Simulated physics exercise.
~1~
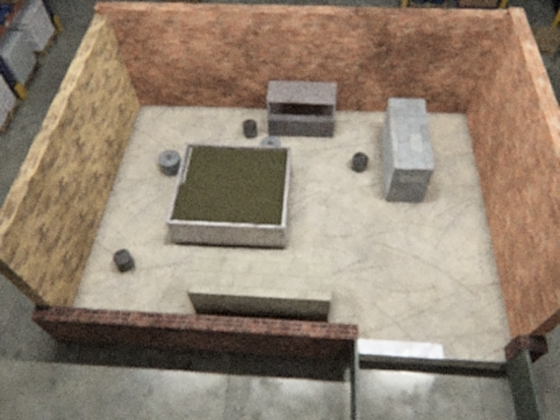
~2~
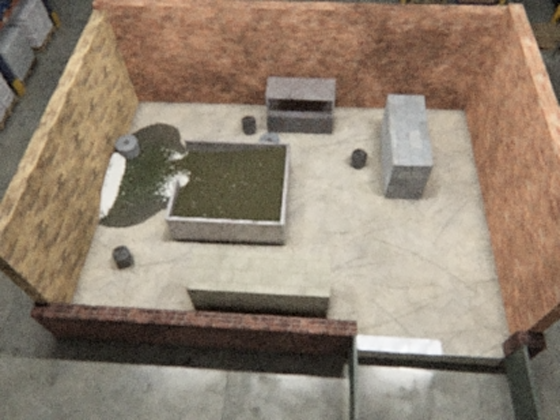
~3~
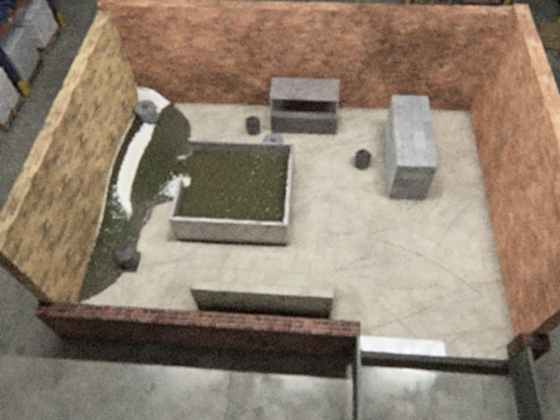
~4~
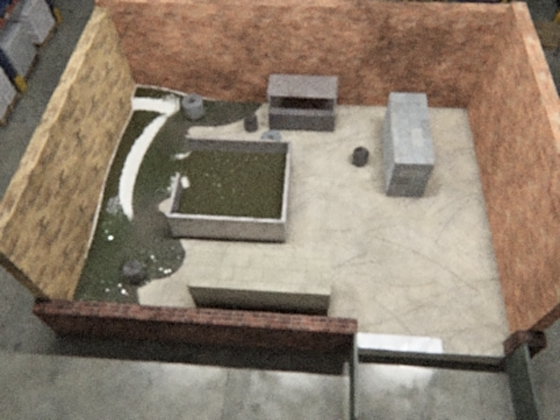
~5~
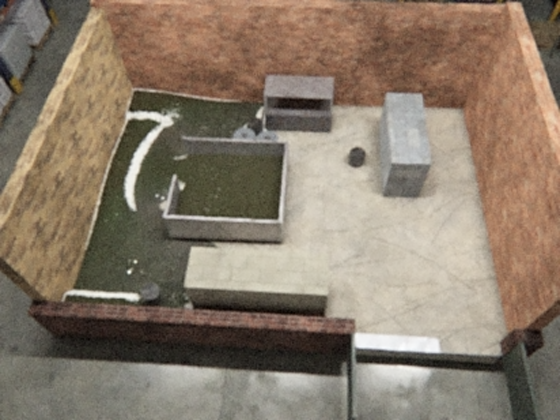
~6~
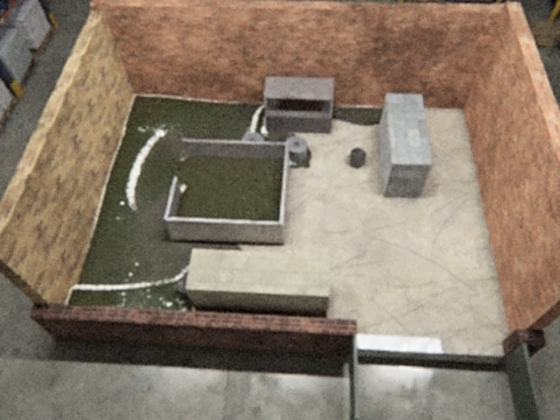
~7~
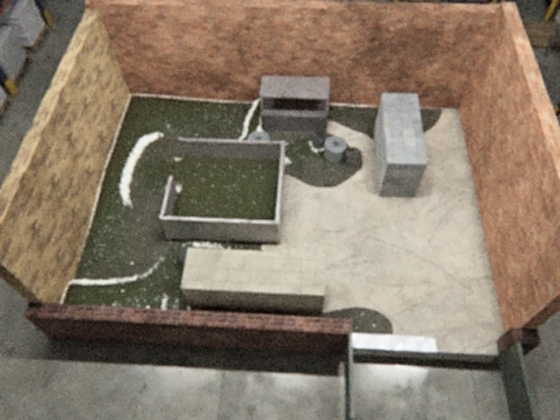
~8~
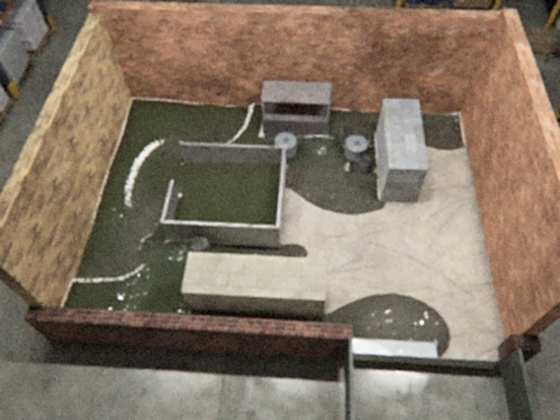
Dark green water spills from a square tank, spreads across the floor, and shifts several tubs.
